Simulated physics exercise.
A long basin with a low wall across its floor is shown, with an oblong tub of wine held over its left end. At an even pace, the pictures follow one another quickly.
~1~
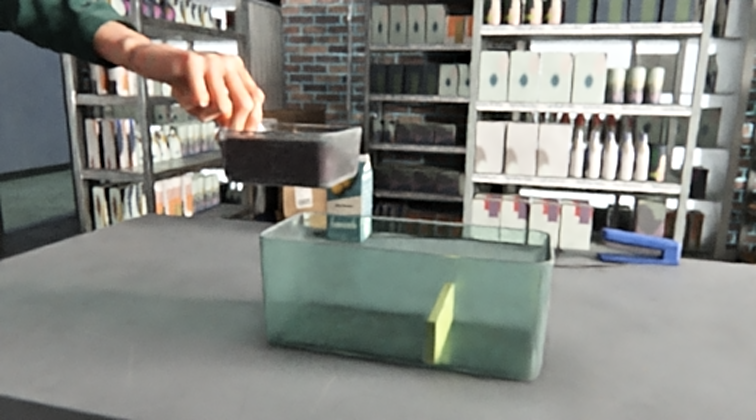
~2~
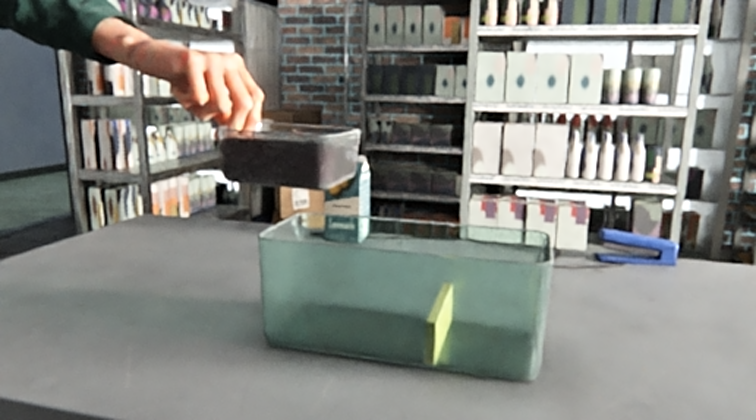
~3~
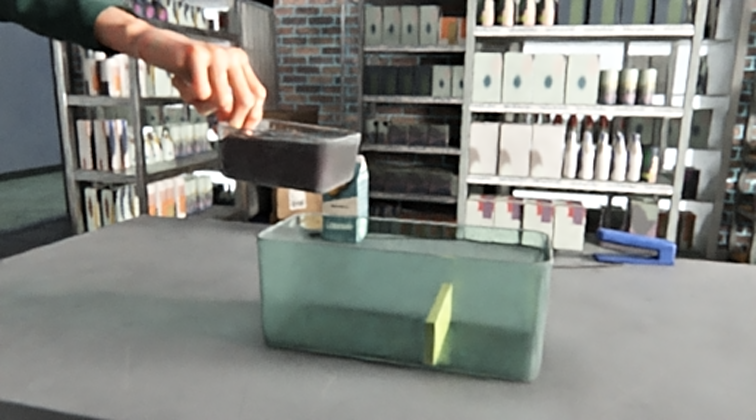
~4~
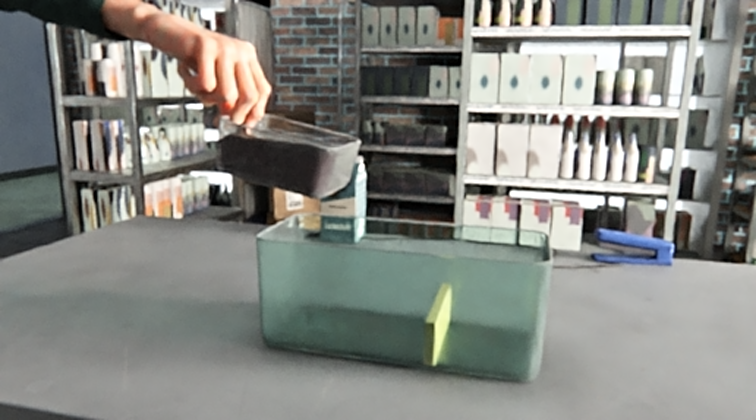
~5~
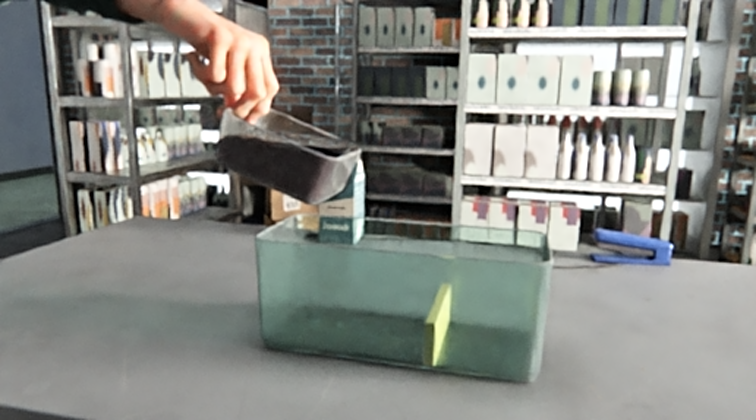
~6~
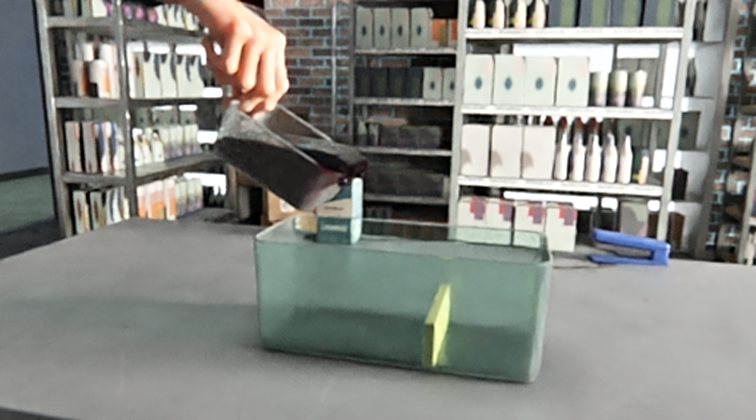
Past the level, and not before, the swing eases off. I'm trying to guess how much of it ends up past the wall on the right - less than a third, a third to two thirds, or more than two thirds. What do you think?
The share right of the wall does not reach a third.
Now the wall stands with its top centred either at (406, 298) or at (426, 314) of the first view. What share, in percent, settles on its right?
About 25 % and 25 %.
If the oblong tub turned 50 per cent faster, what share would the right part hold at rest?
About 5 %.
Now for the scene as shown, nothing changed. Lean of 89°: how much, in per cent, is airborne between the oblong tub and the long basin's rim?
About 15 per cent.
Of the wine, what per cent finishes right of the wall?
Some 5 per cent.
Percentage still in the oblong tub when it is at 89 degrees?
It works out to close to 10 percent.
A moment on, the oblong tub is tipped on its side and 12 per cent is still to pour, 68 is left of the wall and 0 right of it.
Next, the oblong tub is tipped right over and 2 per cent is still to pour, 88 is left of the wall and 4 right of it.
Then the oblong tub is tipped right over and 0 per cent is still to pour, 90 is left of the wall and 5 right of it.
Later the oblong tub is tipped right over and 0 per cent is still to pour, 89 is left of the wall and 5 right of it.
Finally, 89 per cent lies left of the wall, 5 right of it and 6 outside.
